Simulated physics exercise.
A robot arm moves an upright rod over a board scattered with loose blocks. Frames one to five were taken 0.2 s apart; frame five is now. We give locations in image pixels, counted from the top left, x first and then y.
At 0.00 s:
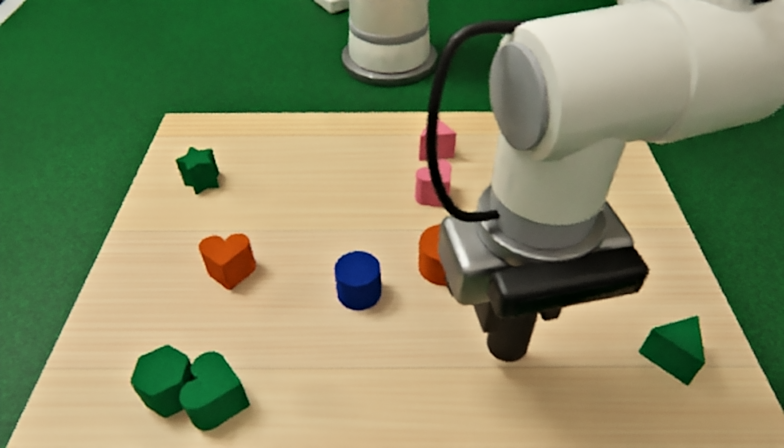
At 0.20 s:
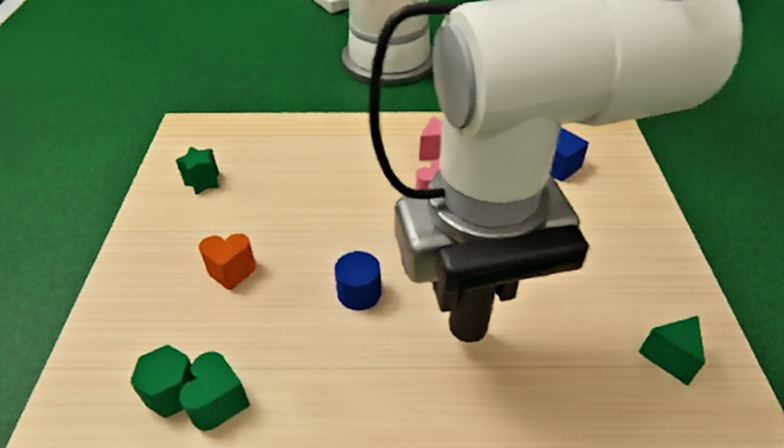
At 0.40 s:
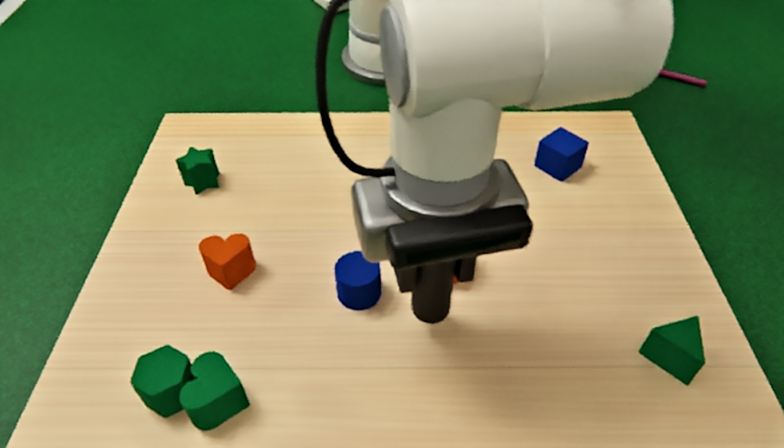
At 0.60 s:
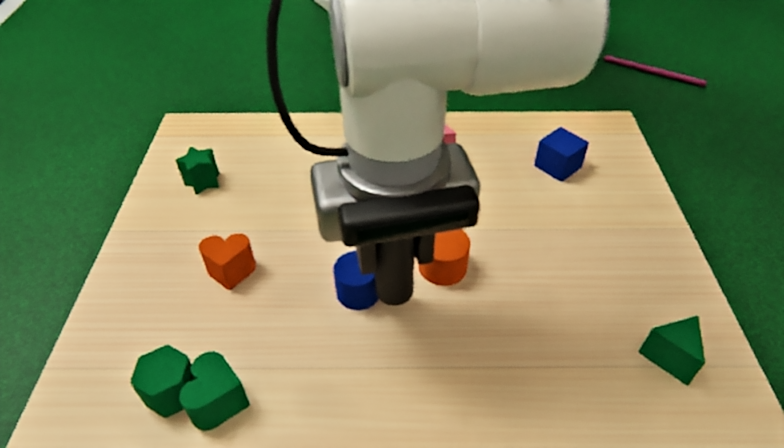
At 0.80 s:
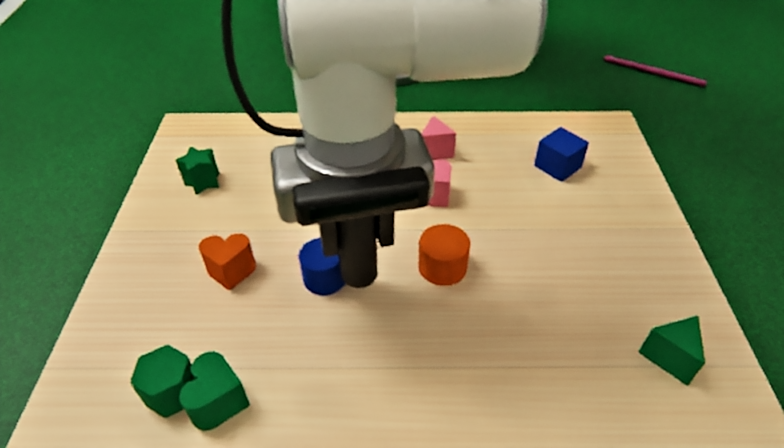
The video shows a robot arm holding an upright dark rod over a wooden board of scattered colored blocks, moving it left and slightly away from the viewer past an orange disc, then pushing a blue disc leftward.
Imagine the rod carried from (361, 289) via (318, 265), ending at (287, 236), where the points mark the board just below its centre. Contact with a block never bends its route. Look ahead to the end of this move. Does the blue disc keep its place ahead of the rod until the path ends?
Answer: No.
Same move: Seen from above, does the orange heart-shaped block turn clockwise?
Short answer: No.
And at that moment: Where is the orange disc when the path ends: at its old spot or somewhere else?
That block is not shifted.
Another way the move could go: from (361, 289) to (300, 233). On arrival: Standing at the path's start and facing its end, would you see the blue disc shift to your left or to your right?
Facing from start to end, it will go to the left.
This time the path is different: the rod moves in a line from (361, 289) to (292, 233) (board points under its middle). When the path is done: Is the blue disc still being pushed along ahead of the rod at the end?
I'd say no.
What follows on the original path. One third of the way, rod (328, 258); blue disc (288, 242).
Two thirds of the way, rod (303, 240); orange heart-shaped block (214, 247); blue disc (261, 231).
At the end, rod (283, 221); orange heart-shaped block (206, 249), turned 20° anticlockwise; blue disc (243, 222); orange disc not moved.
